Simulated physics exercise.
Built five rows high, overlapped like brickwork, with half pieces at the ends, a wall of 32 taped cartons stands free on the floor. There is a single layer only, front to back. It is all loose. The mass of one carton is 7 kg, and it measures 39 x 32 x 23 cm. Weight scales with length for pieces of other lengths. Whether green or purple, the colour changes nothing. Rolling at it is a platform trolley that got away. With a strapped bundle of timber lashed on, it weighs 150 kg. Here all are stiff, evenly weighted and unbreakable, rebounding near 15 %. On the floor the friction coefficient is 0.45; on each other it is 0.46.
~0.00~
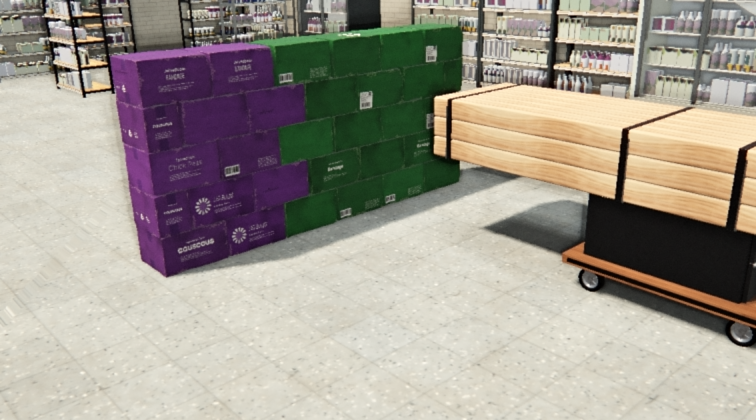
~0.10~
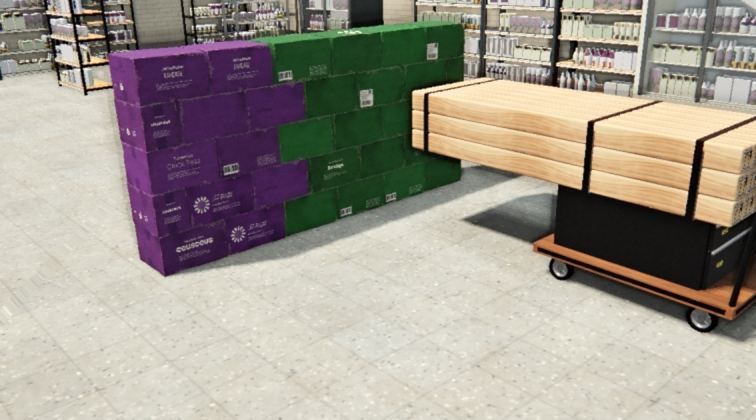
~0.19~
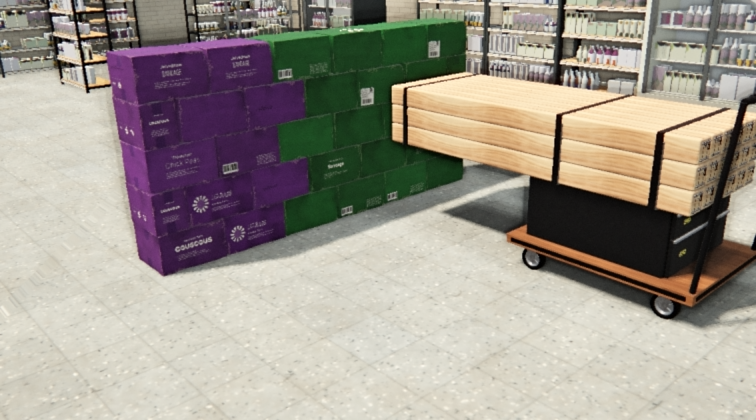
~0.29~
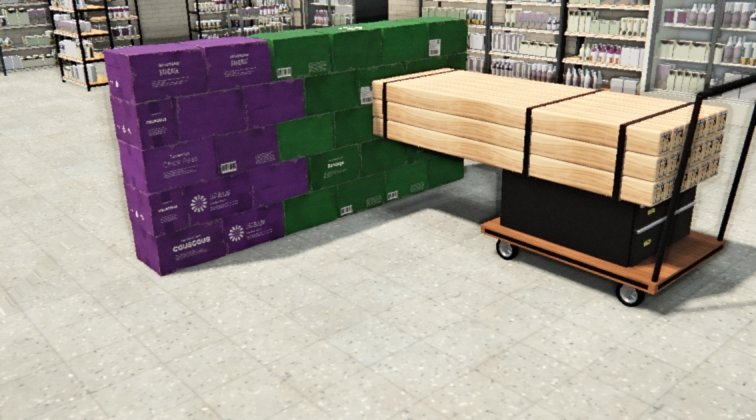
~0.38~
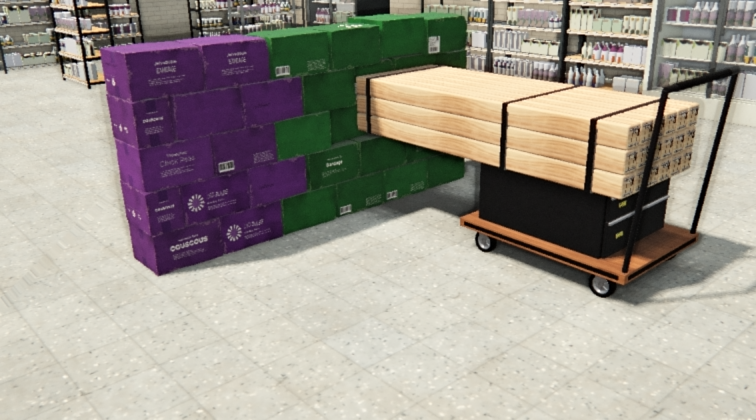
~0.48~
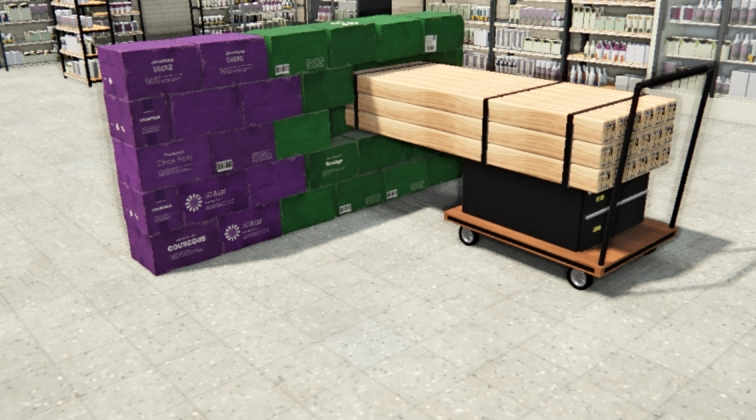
On a shop floor, a platform trolley carrying strapped wooden planks on a black box rolled in from the right, and the planks' front end pushed into the green side of a purple-and-green carton wall, shifting some boxes slightly.
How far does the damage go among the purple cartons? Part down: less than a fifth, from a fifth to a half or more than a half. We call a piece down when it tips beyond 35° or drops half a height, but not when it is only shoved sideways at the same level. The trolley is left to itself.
The share that ends down is below one fifth.
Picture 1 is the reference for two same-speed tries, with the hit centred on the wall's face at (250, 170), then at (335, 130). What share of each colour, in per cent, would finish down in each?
Down by colour - purple: 80%, then 50%; green: 20%, then 60%.
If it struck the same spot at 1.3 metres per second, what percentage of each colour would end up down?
Result - purple: 0%; green: 60%.
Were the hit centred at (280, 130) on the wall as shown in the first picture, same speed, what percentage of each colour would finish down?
For purple it's 30 per cent, for green 20 per cent.
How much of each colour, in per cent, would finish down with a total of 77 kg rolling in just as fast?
Down at the end: Purple 0 per cent, green 60 per cent.
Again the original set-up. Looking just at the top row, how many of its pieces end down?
Exactly 4.
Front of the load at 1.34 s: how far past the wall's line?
Around 85 cm beyond.
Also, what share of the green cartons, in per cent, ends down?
Green share down - 70 in a hundred.
After 0.66 s, load 41 cm past the wall's line, still rolling; none of the 12 purple cartons down (0 of 32 in all colours); top purple carton unmoved; top green carton shifted 13 cm.
After 0.96 s, load 63 cm past the wall's line, still rolling; none of the 12 purple cartons down (4 of 32 in all colours); top purple carton unmoved; top green carton shifted 31 cm.
After 1.34 s, load 84 cm past the wall's line, still rolling; none of the 12 purple cartons down (13 of 32 in all colours); top purple carton unmoved; top green carton leaning 30°, 12 cm lower.
After 1.90 s, load 1.01 m past the wall's line, still rolling; none of the 12 purple cartons down (14 of 32 in all colours); top purple carton unmoved; top green carton on its side.
At rest (2.9 s), load 1.01 m past the wall's line, stopped; none of the 12 purple cartons down (14 of 32 in all colours); top purple carton unmoved; top green carton on its side. That is 0 per cent. As the last picture would show them, middles, top purple carton near (220, 59), top green carton near (293, 154).
